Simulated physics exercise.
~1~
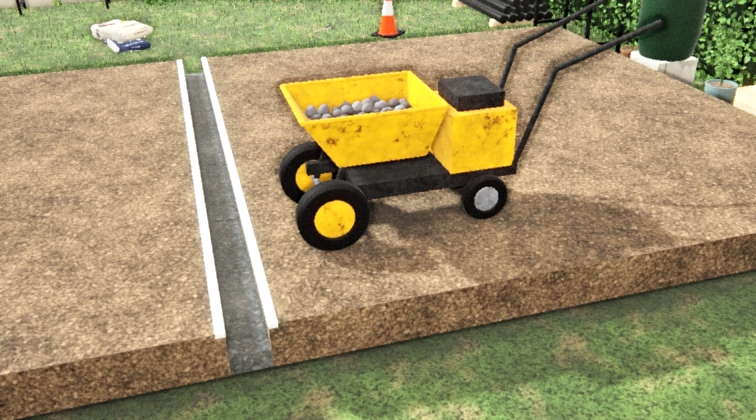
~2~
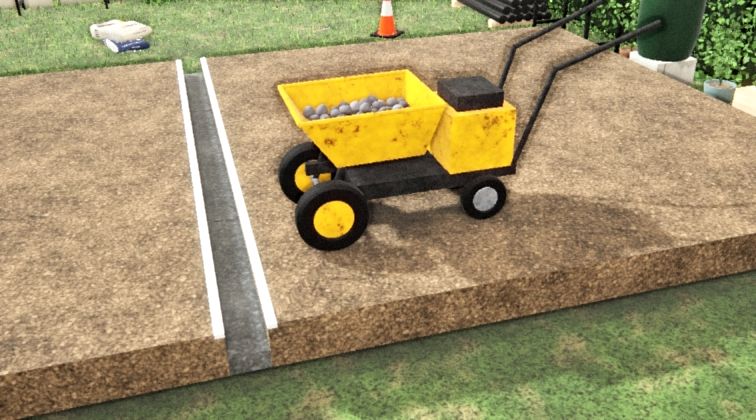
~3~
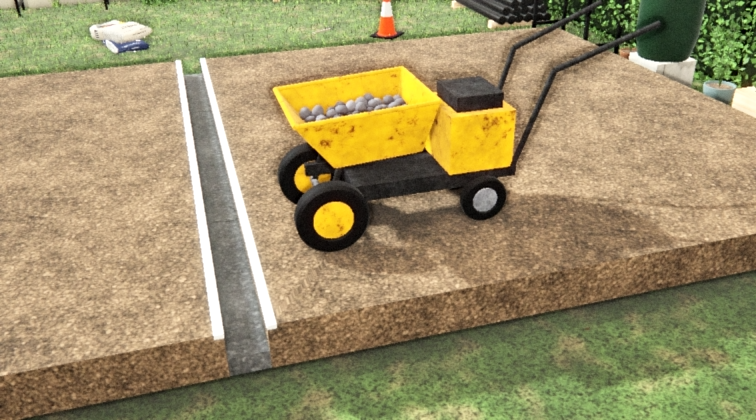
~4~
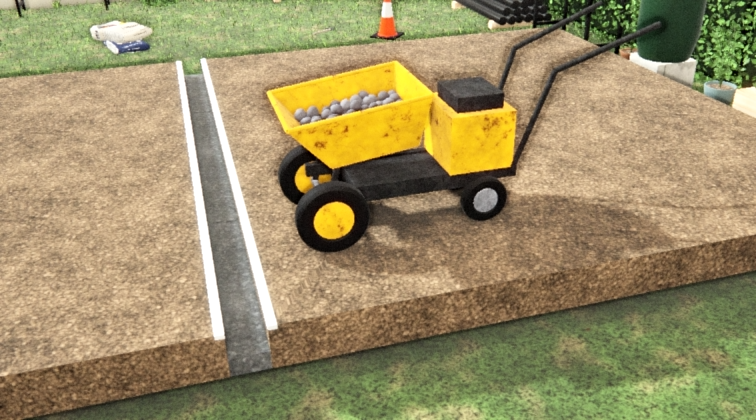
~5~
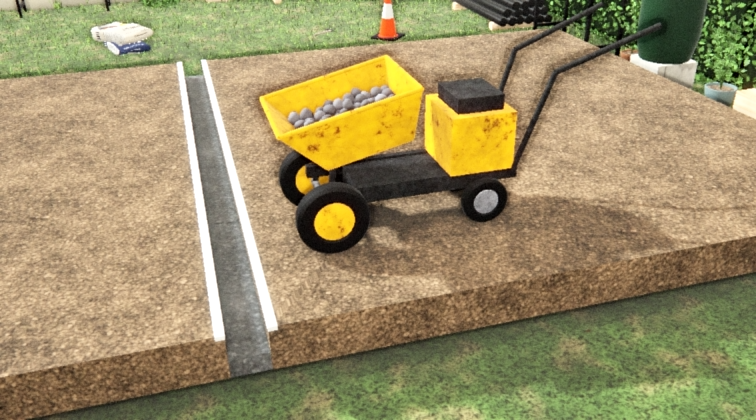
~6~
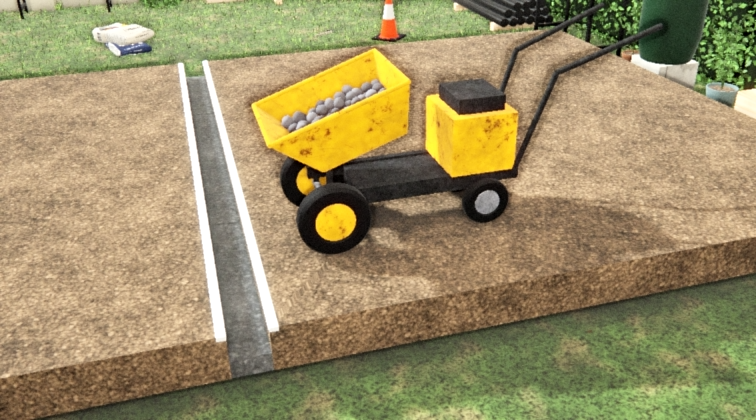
A yellow power barrow with a skip of round grey cobbles stands on a raised slab of brown ground, seen from slightly above and to the side. Left of it a narrow, white-edged grey trench runs back from the open near end, with grass around, an orange cone behind and a green barrel at right. The skip tilts gradually forward to the left, its rear rising, while the wheels and view stay almost still.
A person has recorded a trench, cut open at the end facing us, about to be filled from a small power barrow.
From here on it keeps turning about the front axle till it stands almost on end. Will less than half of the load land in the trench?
Yes, only a minority gets there.
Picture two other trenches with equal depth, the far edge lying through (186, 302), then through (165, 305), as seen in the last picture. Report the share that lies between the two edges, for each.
Roughly 80 percent first and 100 percent second.
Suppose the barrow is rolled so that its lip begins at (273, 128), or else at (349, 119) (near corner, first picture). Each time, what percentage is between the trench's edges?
0 % then 80 %.
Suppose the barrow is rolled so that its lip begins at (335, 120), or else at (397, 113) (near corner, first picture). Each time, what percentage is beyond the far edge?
You'd get 20 in a hundred the first time and 0 in a hundred the second.
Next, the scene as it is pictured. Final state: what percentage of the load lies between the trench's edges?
Around 30 per cent.
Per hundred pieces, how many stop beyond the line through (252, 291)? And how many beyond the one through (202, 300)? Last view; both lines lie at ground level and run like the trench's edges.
In order: 100 per cent, then 60 per cent.
Shortly afterwards, skip tipped steeply; the whole lot in the skip.
Next, skip tipped right over; the bulk in the skip; only a few in or heaped over the trench; near a quarter beyond it; only a few falling.
Some moments later, skip tipped right over; a little in the skip; near a quarter in or heaped over the trench; near two thirds beyond it.
In the end, skip tipped right over; near a quarter in or heaped over the trench; near two thirds beyond it.
